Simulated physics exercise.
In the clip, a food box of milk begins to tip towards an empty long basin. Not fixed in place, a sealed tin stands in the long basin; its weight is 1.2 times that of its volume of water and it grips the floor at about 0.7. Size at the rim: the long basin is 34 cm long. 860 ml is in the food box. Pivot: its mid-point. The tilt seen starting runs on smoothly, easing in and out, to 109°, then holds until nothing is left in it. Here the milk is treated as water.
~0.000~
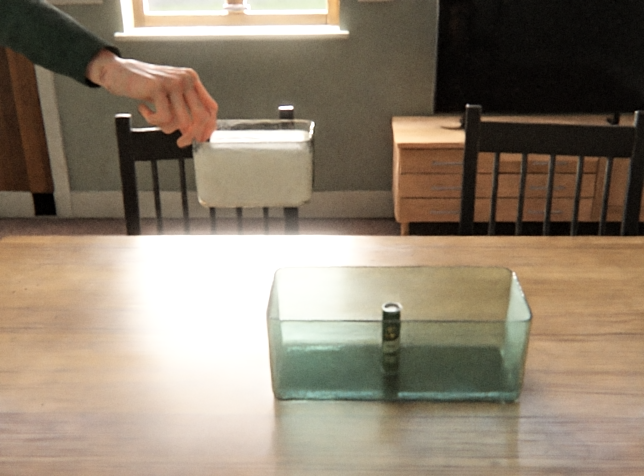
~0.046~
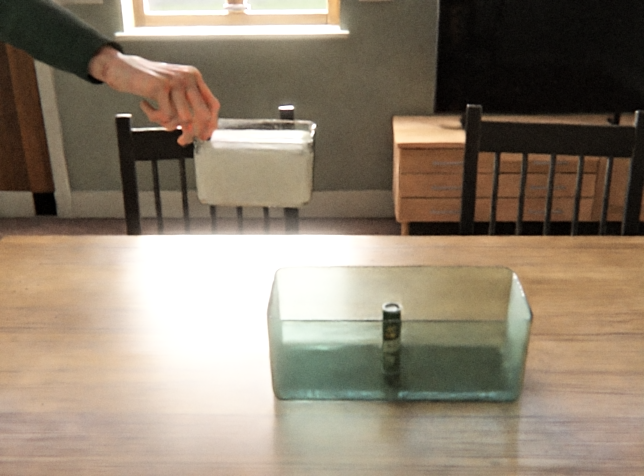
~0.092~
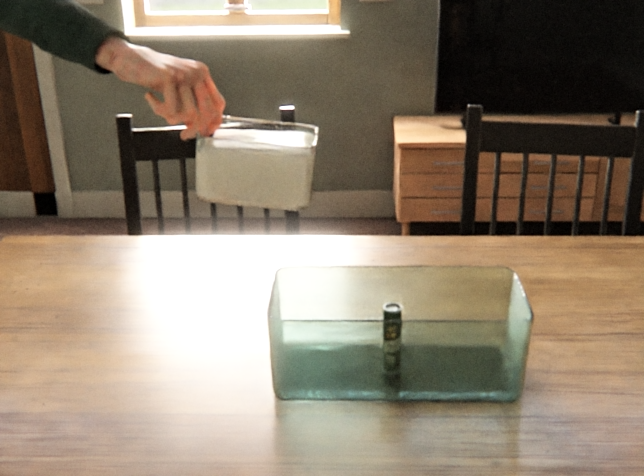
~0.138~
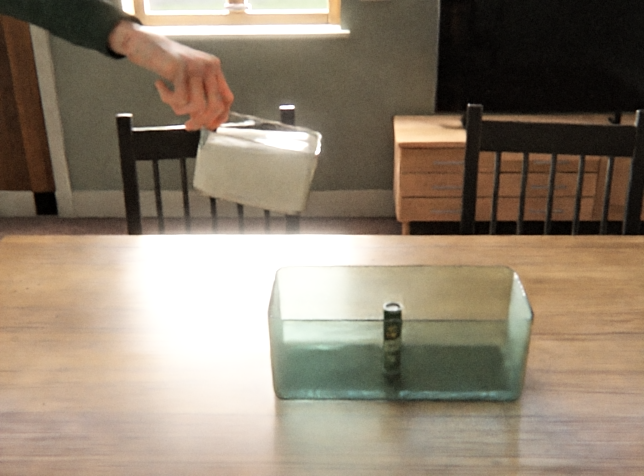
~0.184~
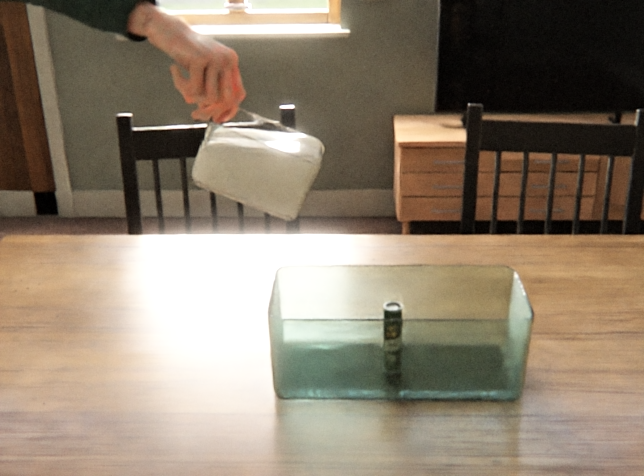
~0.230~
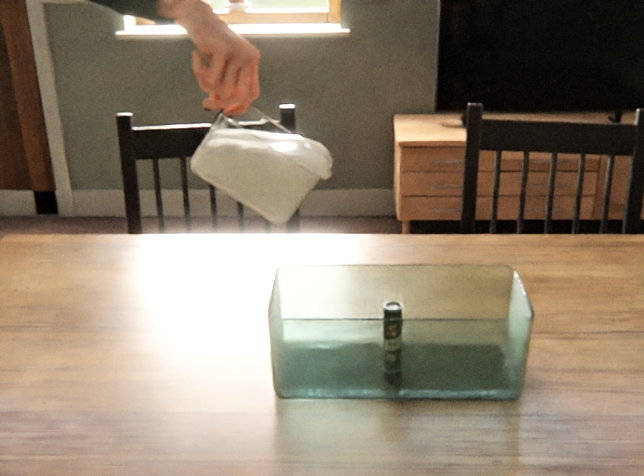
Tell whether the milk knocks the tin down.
It comes down.
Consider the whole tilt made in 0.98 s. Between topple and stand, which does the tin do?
Well, the tin simply tips.
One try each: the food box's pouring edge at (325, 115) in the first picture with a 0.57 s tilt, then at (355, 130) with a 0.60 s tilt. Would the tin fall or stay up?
Run one: It tumbles. Run two: It does not tip.
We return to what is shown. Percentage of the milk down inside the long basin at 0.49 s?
Estimate - around 24 in a hundred parts.
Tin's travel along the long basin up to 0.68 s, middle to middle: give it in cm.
About 5 cm.
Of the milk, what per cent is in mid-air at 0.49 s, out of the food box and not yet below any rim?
I'd say close to 52 per cent.
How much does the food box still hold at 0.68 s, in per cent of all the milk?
Remaining share: Approx. 4 %.
Then, 0.49 s in, the tilt is 100° and 23 per cent is still to pour; the tin stands where it began.
Then, 0.68 s in, the tilt is 109° and 4 per cent is still to pour; the tin leans 46°.
Then, 0.88 s in, the tilt is 109° and 0 per cent is still to pour; the tin lies on its side.
Then, 1.10 s in, the tilt is 109° and 0 per cent is still to pour; the tin lies on its side.
Finally, the tin lies on its side.
